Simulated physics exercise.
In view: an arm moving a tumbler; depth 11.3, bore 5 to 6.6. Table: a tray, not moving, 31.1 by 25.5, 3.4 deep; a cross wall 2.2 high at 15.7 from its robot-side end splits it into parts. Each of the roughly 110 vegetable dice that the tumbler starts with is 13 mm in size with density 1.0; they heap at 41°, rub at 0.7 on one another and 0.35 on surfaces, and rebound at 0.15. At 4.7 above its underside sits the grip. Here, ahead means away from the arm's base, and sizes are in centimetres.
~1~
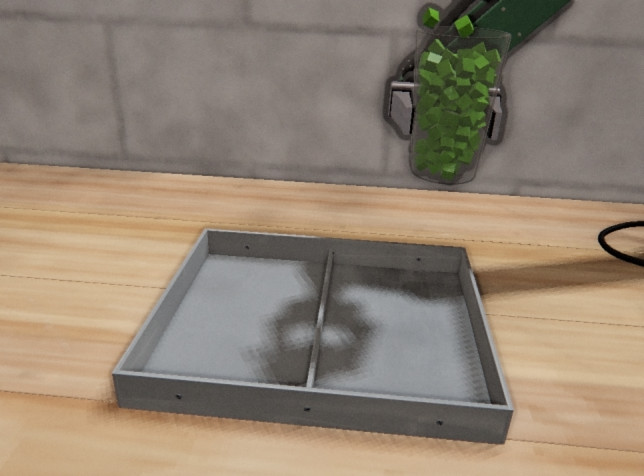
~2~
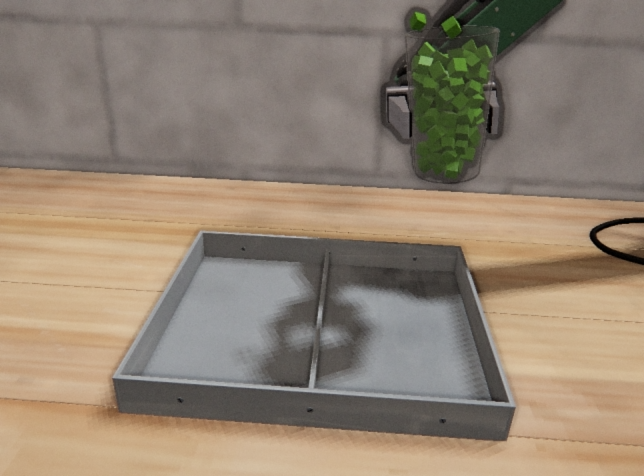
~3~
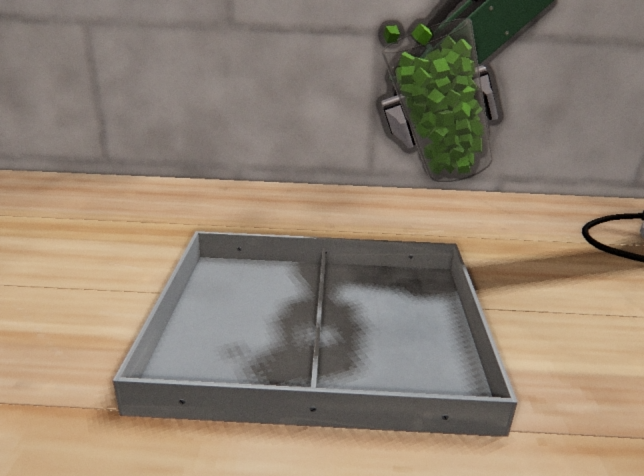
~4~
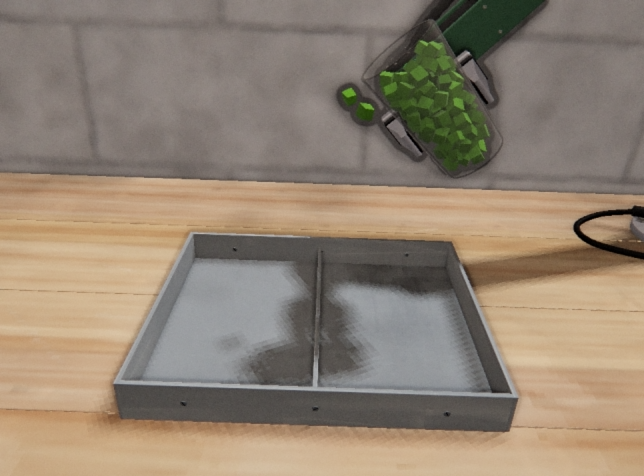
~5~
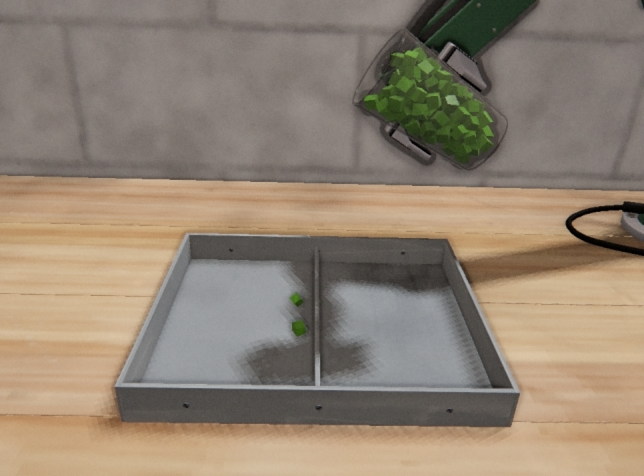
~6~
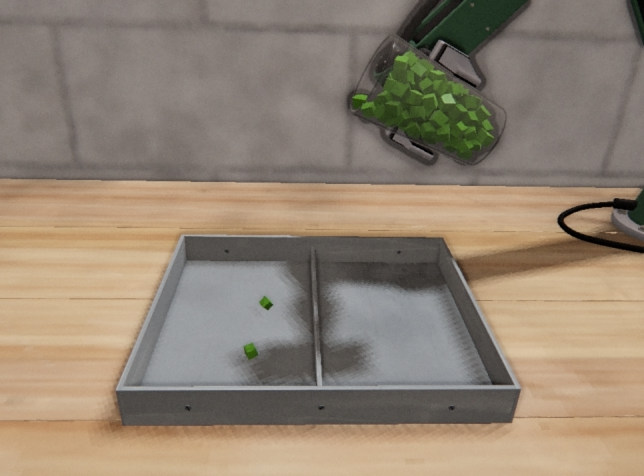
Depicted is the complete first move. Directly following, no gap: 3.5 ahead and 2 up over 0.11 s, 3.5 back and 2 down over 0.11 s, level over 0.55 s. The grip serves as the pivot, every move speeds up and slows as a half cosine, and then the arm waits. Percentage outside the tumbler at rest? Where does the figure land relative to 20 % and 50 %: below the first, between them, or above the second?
It lands between 20 and 50 %.
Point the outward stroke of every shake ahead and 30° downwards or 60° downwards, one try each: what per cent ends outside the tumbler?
You'd get some 10 per cent with the first setting and some 5 per cent with the second.
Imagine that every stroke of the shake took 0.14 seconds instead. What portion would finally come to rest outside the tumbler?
That change gives some 15 percent.
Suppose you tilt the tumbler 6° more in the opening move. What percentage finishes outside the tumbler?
Estimate: Close to 40 in a hundred.
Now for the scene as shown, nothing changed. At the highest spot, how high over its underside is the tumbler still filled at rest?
Around 9.5 cm above the underside.
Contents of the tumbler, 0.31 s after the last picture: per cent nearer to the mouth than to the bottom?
Around 55 in a hundred.
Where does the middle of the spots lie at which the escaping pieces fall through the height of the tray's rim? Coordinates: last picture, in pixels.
Around (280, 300).
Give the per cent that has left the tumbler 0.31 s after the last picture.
Around 30 percent at that moment.
Then, 0.31 s later, tilted 60° forward, highest piece 25 above the table; 74 in the tumbler, 3 in the far-side part, 29 in flight or on a rim.
Then, 0.62 s later, tilted 12° forward, highest piece 28 above the table; 74 in the tumbler, 28 in the far-side part, 4 in the robot-side part.
Then, 0.97 s later, level, highest piece 27 above the table; 74 in the tumbler, 28 in the far-side part, 4 in the robot-side part.
Then, 2.02 s later, level, highest piece 27 above the table; 74 in the tumbler, 28 in the far-side part, 4 in the robot-side part.
At rest, 74 in the tumbler, 28 in the far-side part, 4 in the robot-side part. That is 30 % outside the tumbler.
